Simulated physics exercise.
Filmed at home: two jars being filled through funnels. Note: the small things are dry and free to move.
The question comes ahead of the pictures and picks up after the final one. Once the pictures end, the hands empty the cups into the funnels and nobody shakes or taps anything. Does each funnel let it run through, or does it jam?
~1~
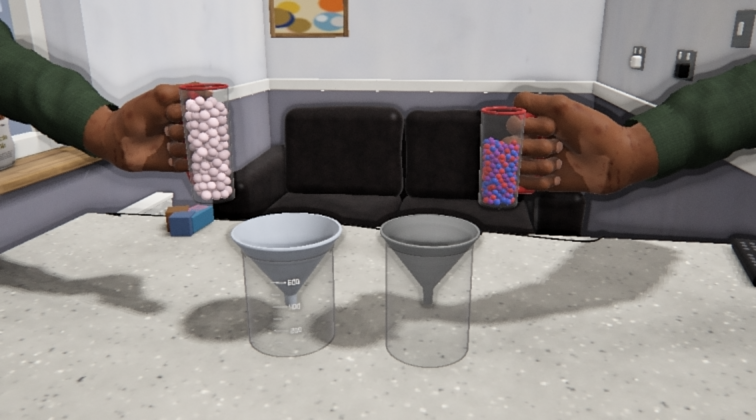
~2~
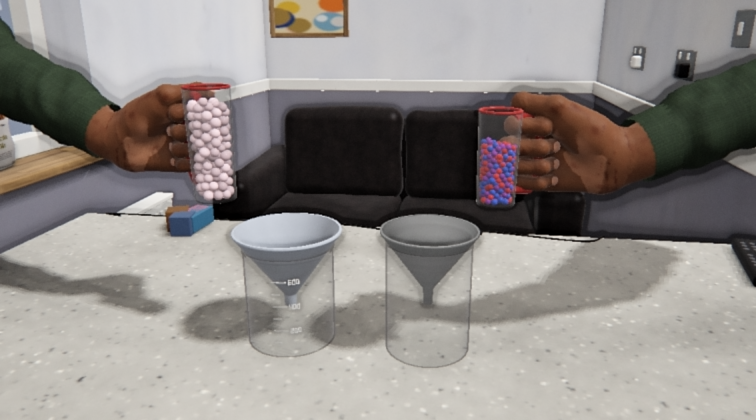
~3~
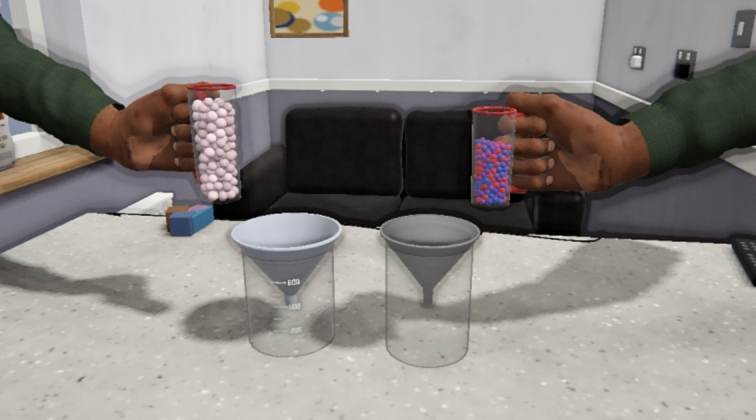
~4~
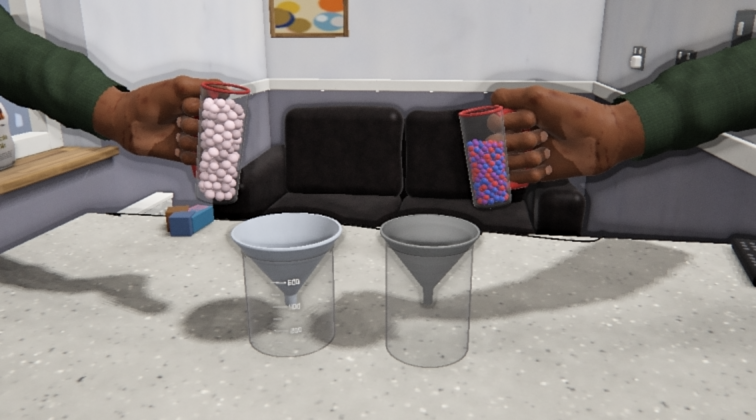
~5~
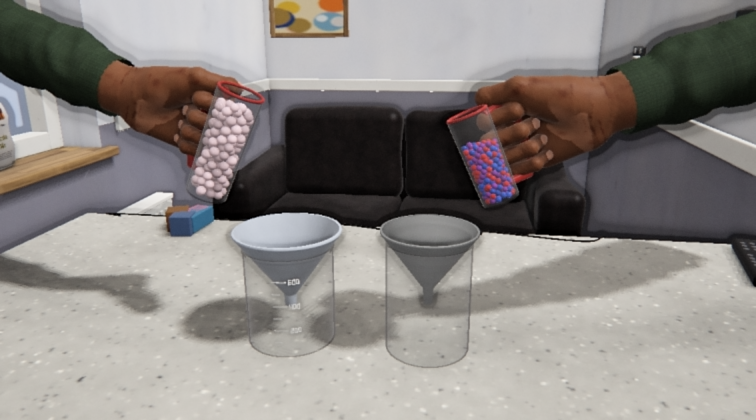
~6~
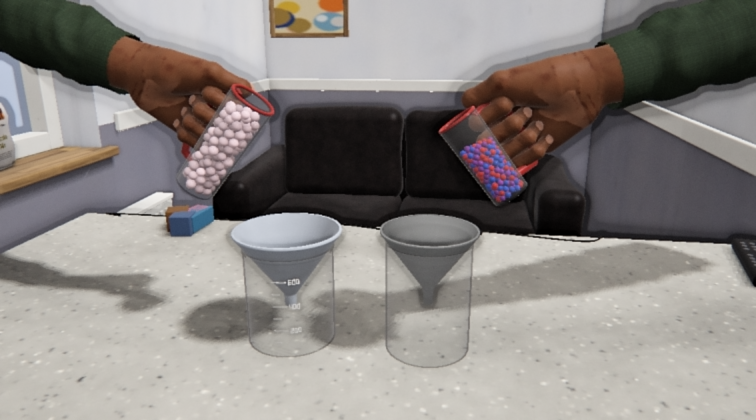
Left funnel: I expect it will get stuck; right funnel: I expect it will get stuck.
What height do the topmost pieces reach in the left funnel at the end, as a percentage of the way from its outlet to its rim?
Roughly 85 percent.
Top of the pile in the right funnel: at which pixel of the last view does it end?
Top, last frame: Approx. (421, 249).
Then, 0.25 s on from there, left, the whole lot still in the cup; right, the whole lot still in the cup.
Then, 0.56 s on from there, left, the whole lot still in the cup; right, the whole lot still in the cup.
Then, 0.90 s on from there, left, the bulk still in the cup, near a quarter in or over the funnel; right, the bulk still in the cup, near a quarter in or over the funnel.
In the end, left, the whole lot stuck in the funnel, none at all down in the jar; right, the whole lot stuck in the funnel, none at all down in the jar.
